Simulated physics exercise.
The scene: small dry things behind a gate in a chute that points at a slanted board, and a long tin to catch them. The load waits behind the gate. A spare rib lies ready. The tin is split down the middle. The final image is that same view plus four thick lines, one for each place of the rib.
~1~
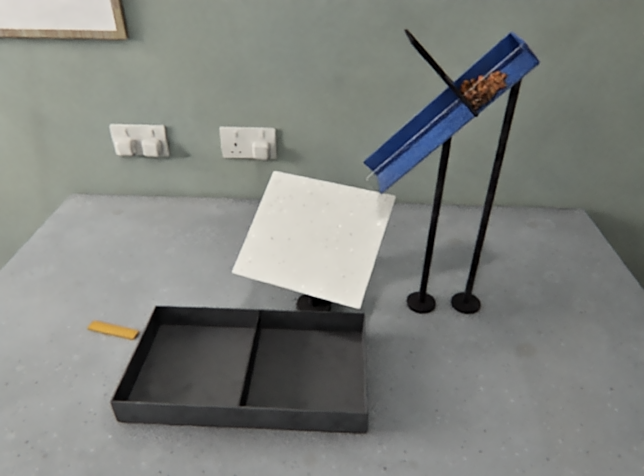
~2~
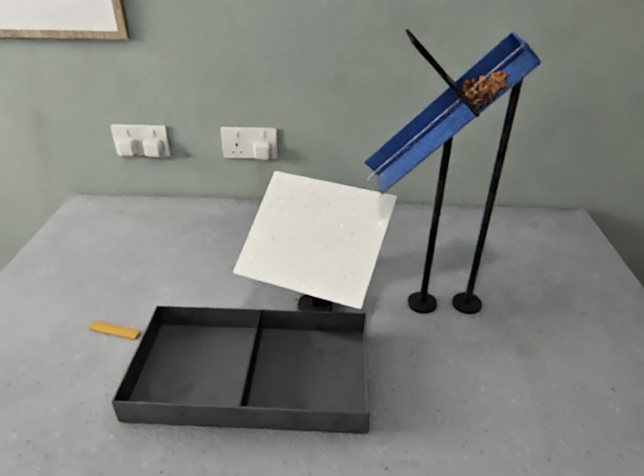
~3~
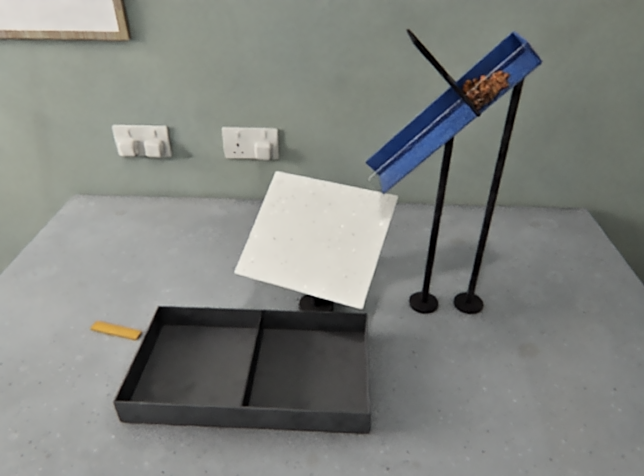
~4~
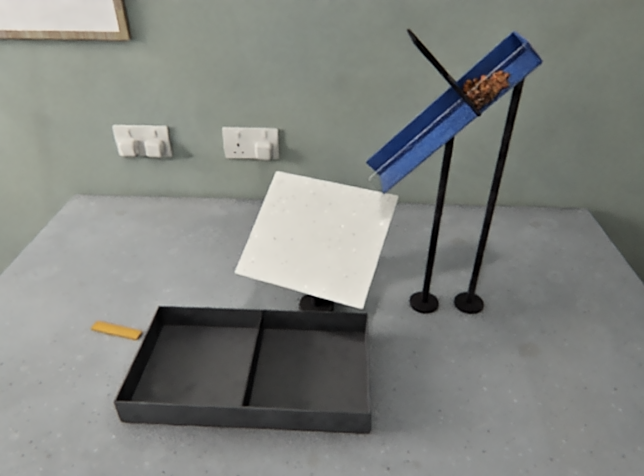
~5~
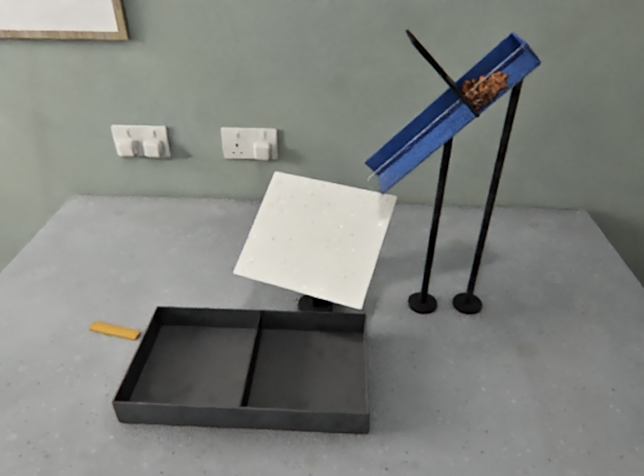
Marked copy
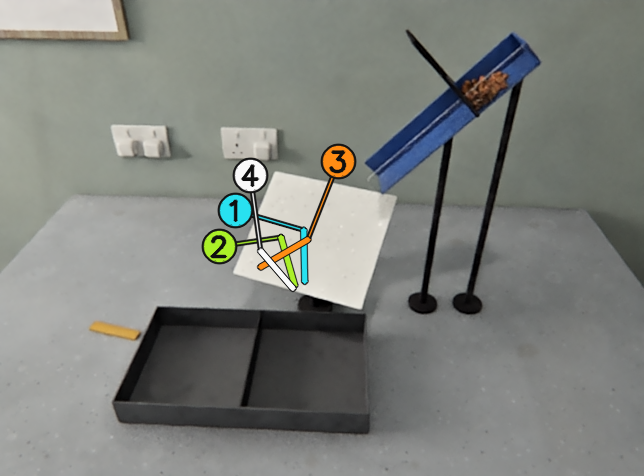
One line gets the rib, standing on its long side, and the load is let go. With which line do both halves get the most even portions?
It is 3.
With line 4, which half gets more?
Right.
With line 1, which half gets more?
The right half.
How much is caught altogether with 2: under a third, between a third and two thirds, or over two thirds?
Over two thirds.
On the marked copy, line 1 from (303, 230) to (304, 281); line 2 from (281, 237) to (294, 285); line 3 from (307, 239) to (260, 267); line 4 from (260, 250) to (292, 288).
If 1 is chosen, of what is caught, about a tenth in the left half, almost all in the right.
If 2 is chosen, of what is caught, about a tenth in the left half, almost all in the right.
If 3 is chosen, of what is caught, roughly half in the left half, roughly half in the right.
If 4 is chosen, of what is caught, about a tenth in the left half, almost all in the right.
